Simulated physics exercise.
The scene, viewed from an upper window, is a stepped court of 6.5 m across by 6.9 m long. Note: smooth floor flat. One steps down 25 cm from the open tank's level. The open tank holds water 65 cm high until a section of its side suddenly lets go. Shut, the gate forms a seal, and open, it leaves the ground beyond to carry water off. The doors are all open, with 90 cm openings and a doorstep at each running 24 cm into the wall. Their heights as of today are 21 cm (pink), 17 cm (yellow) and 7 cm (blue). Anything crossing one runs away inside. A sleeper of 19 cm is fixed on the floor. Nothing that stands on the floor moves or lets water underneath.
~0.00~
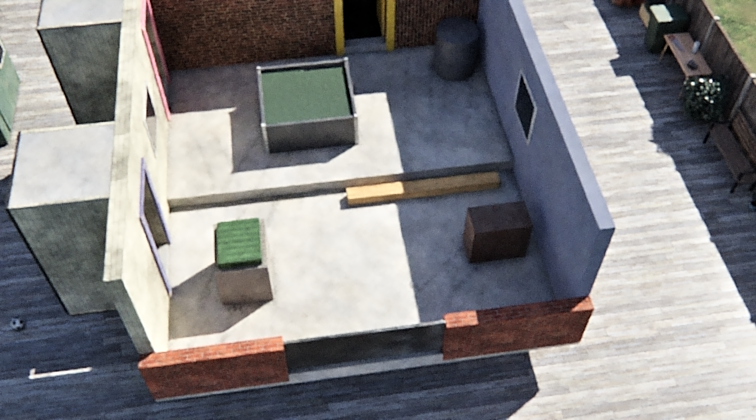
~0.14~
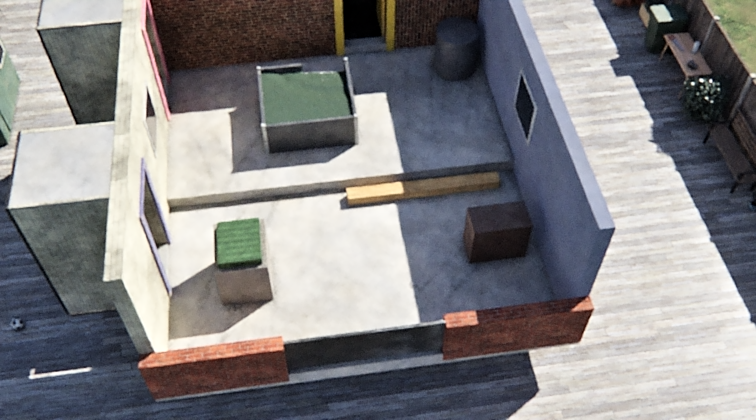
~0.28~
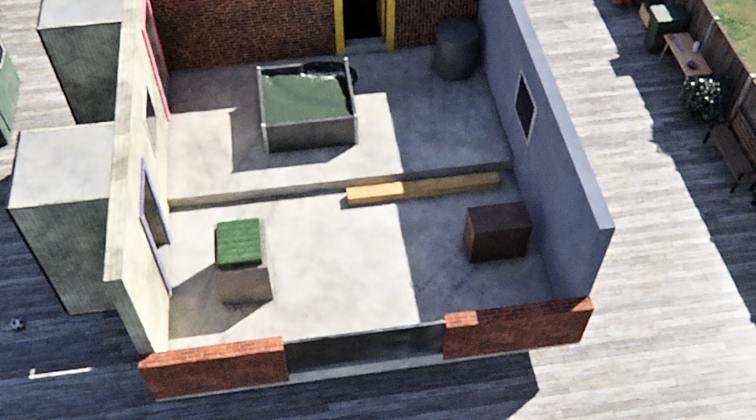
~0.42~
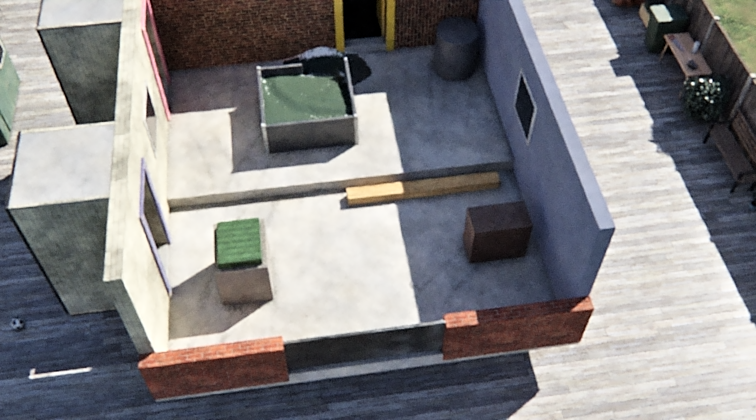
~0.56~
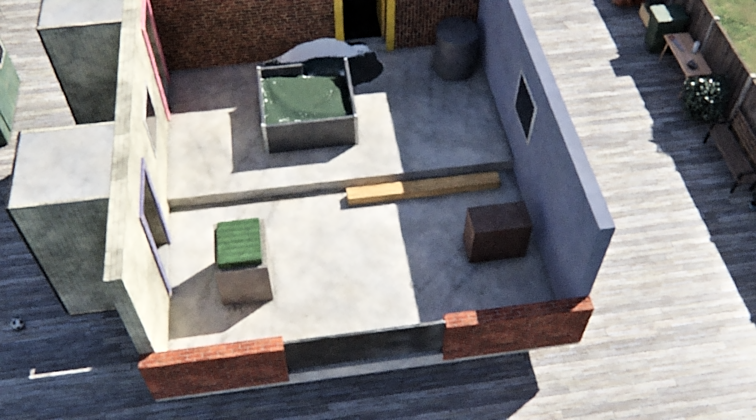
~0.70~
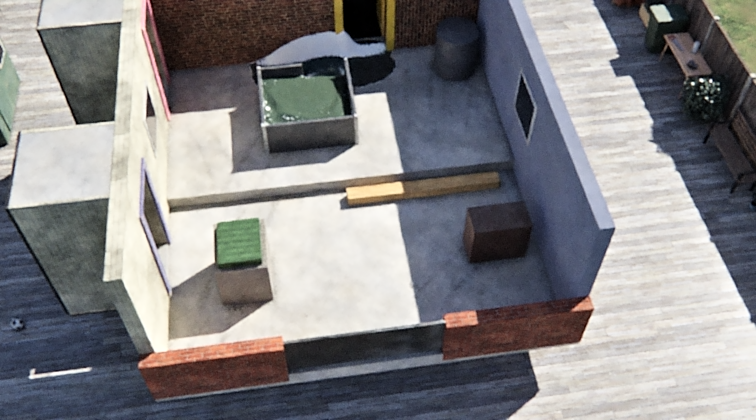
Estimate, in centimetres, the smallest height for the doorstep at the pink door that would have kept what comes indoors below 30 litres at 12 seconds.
I would say 12.5 cm.
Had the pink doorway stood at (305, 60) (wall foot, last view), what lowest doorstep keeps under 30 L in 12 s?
It needs about 34 cm.
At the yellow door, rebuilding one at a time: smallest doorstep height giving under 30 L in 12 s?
At yellow, roughly 20 cm.
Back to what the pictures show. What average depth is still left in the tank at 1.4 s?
I'd put it at some 41 centimetres on average.
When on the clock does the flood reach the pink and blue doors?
At pink it's 1.6 s, at blue it's 3.4 s.
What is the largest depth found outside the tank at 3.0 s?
28 cm.
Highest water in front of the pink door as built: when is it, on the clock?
I'd guess close to 2.4 seconds.
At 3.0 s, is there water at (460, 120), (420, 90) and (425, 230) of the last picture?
Well, in sequence they're soaked, soaked and bone-dry.
After 1.4 s water covers 15 % of the floor, deepest (44 cm) near (326, 63); it has not reached the pink door.
After 3.0 s water covers 30 % of the floor, deepest (28 cm) near (467, 43); 17 cm at the pink door, 0 litres in over its 21 cm doorstep.
After 12.0 s water covers 90 % of the floor, deepest (15 cm) near (420, 180); 4 cm at the pink door, 0 litres in over its 21 cm doorstep.
At the pink door as built, the water arrived by 1.7 s and peaked near 21 cm at 2.4 s.
With a doorstep of 10.5 cm, 52 litres would have come in within the 12 s; with 14 cm, 19 litres. So under 30 litres takes about 12.5 cm.
